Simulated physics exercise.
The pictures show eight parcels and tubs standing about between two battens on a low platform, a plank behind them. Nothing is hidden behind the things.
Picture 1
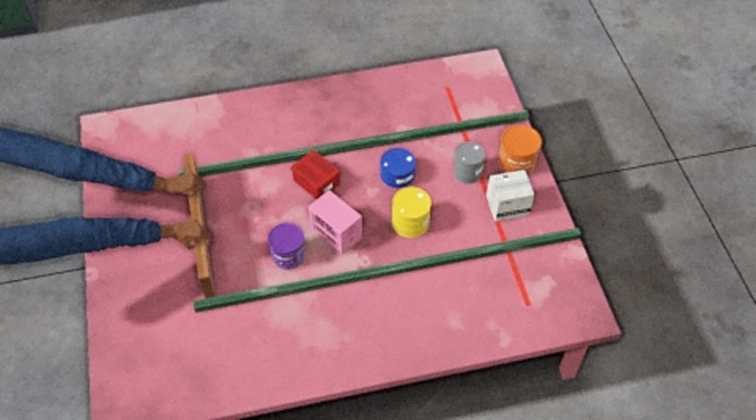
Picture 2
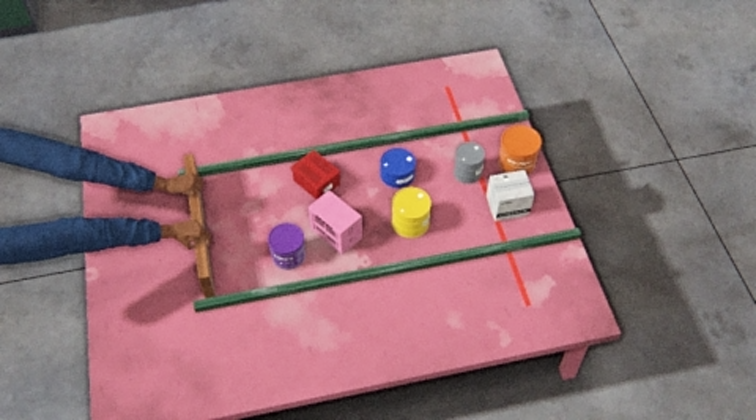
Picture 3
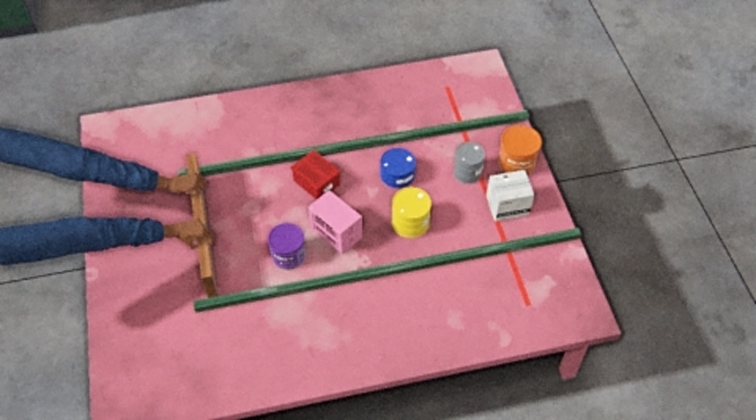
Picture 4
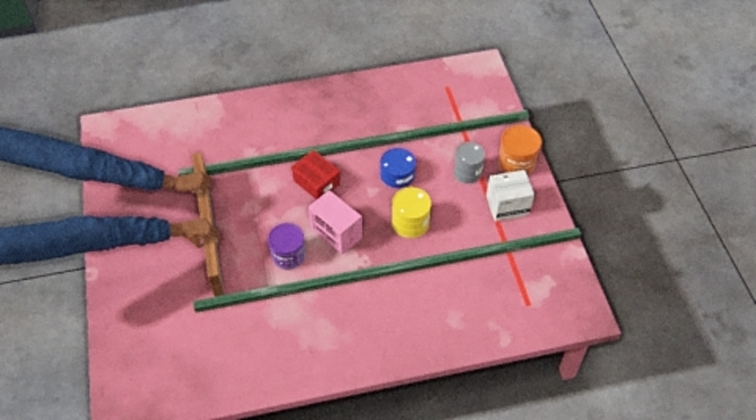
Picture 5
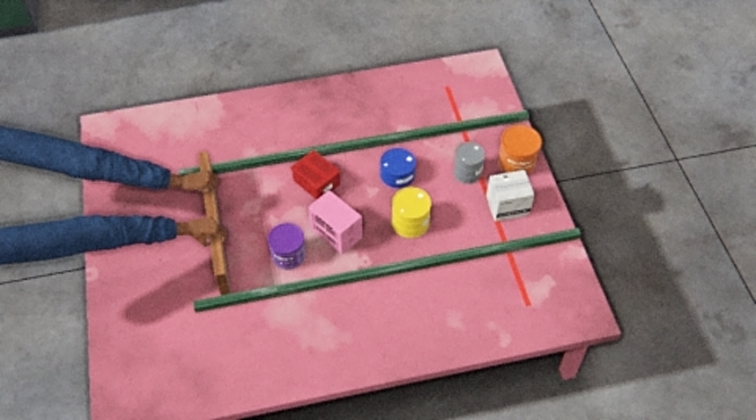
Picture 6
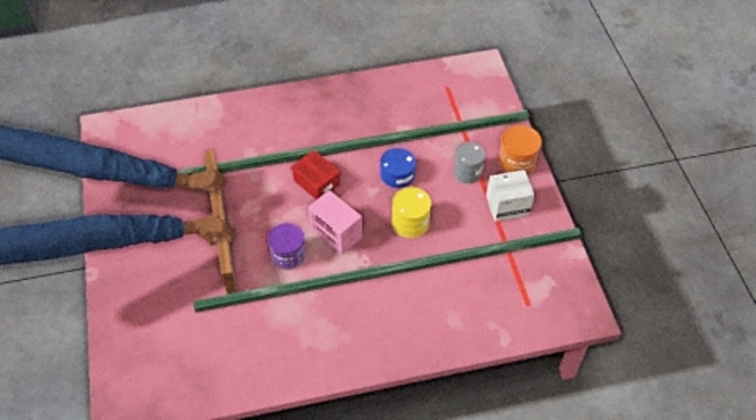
A wooden plank, gripped by two hands in blue sleeves, slid slightly to the right between two green battens on a pink platform, while the eight colourful tubs and parcels ahead of it stayed still.
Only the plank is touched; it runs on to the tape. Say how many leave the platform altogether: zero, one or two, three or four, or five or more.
Here the number that fall off is one or two.
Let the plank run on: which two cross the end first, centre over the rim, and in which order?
Earliest first: The orange pail, the white parcel.
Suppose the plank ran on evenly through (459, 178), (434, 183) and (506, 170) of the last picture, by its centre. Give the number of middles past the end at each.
Past the end: 0, 0 and 4.
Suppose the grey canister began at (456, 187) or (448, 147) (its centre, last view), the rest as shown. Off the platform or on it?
In that order, it remains up; remains up.
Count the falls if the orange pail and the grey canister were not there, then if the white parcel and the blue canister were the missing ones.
The counts: 0 and 1.
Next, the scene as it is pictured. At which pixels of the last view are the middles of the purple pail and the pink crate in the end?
About (516, 214), and the other about (515, 185).
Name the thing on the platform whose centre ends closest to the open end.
Foremost is the white parcel.
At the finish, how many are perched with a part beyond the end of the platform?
That would be 1.
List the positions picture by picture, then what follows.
Orange pail (519, 152); white parcel (510, 196); grey canister (469, 163); plank (199, 225); tape (484, 186), in the first picture.
White parcel (510, 196); yellow canister (411, 213), in the second picture.
Grey canister (469, 163); plank (202, 225), in the third picture.
Orange pail (519, 152); purple pail (287, 247), in the fourth picture.
White parcel (510, 196); blue canister (398, 168), in the fifth picture.
Orange pail (519, 152); white parcel (510, 196); grey canister (469, 163); plank (220, 221); tape (484, 186), in the sixth picture.
Early on, none off yet; orange pail at rest near (519, 152); white parcel at rest near (510, 196); grey canister at rest near (469, 163).
Finally, the number that fall off is one or two; lost, orange pail.
